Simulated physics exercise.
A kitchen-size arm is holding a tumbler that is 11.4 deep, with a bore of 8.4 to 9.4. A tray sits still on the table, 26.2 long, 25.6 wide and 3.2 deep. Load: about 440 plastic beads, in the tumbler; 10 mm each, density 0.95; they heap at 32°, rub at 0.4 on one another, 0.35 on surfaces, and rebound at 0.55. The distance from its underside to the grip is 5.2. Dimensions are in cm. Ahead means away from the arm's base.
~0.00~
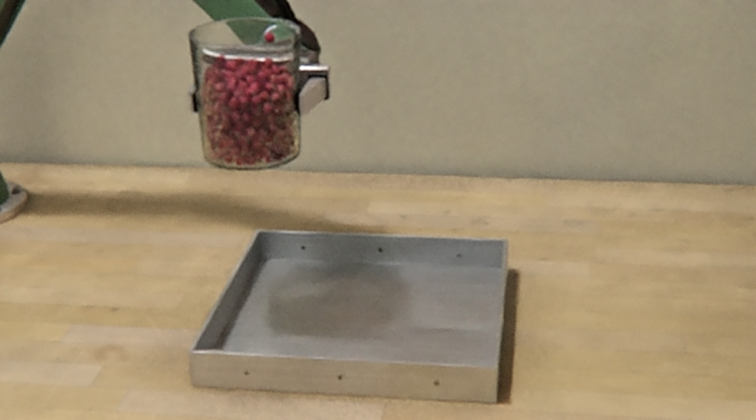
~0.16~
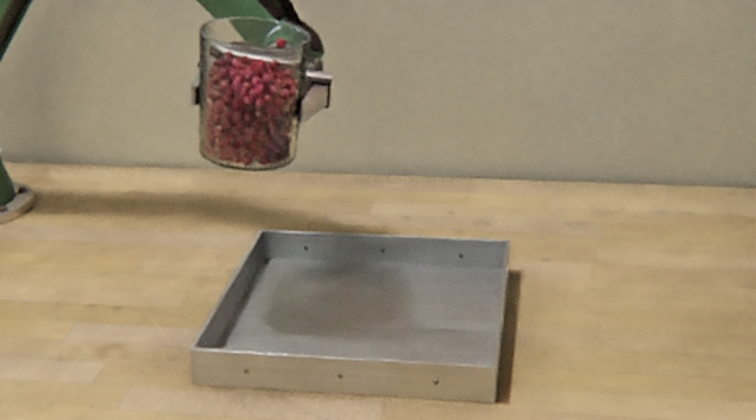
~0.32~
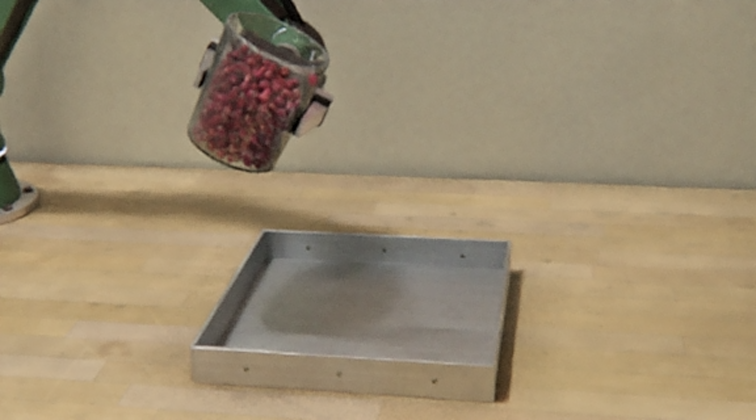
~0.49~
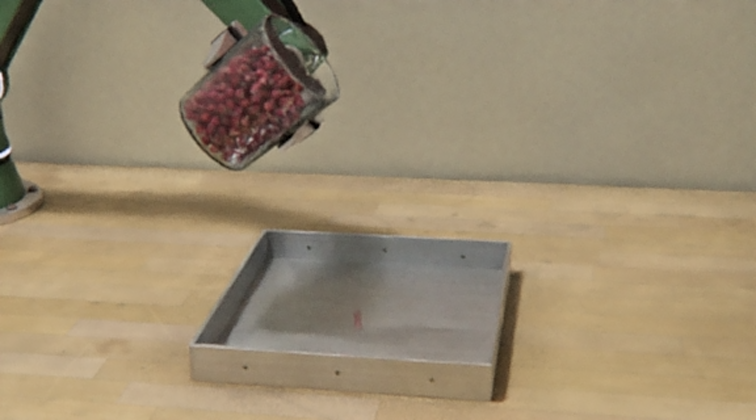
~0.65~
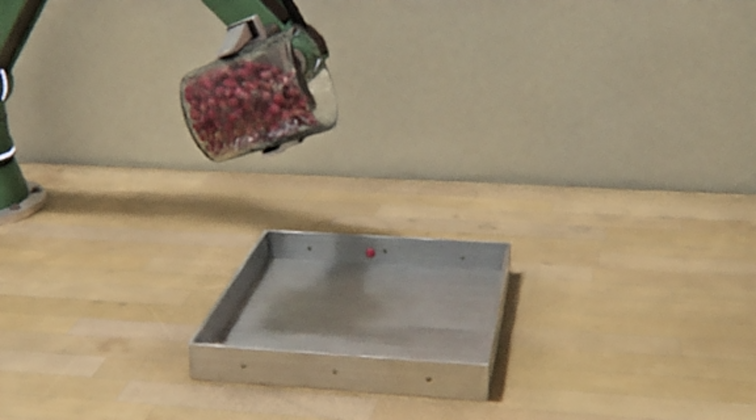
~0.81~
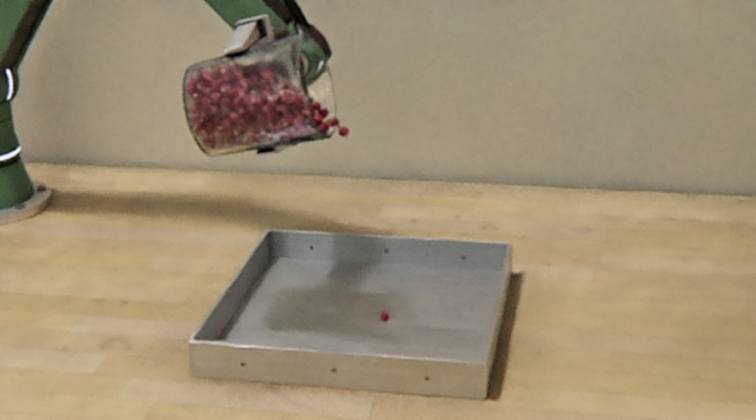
Green robot arm tilting a clear tumbler of red beads rightward above a square metal tray, a stray bead bouncing in the tray.
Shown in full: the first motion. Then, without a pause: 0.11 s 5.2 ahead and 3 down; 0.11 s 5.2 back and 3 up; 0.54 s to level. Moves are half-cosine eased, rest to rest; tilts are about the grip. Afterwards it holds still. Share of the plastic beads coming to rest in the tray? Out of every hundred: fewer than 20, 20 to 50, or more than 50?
20 to 50 out of every hundred.
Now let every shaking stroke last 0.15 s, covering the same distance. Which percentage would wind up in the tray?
Then roughly 25 percent.
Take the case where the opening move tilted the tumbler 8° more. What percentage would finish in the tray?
Around 40 in a hundred, I'd say.
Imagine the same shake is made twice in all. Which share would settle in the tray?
That would give close to 35 percent.
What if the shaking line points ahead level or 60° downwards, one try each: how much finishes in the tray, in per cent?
Estimates, in order: 45 % then 10 %.
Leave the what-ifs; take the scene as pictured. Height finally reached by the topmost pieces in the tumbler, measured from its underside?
I'd say close to 7.5 cm.
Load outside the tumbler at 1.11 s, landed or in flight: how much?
I'd put it at some 30 per cent at that point.
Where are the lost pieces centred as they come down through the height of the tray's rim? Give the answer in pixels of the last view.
Close to pixel (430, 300).
After 1.11 s, tilted 72° forward, highest piece 23 above the table; 306 in the tumbler, 13 in the tray, 1 on the table or floor, 125 in flight or on a rim.
After 1.42 s, tilted 14° forward, highest piece 27 above the table; 295 in the tumbler, 113 in the tray, 31 on the table or floor, 6 in flight or on a rim.
After 1.77 s, level, highest piece 25 above the table; 295 in the tumbler, 115 in the tray, 35 on the table or floor.
After 2.82 s, level, highest piece 25 above the table; 295 in the tumbler, 115 in the tray, 35 on the table or floor.
At rest, 295 in the tumbler, 115 in the tray, 35 on the table or floor. That is 26 % in the tray.
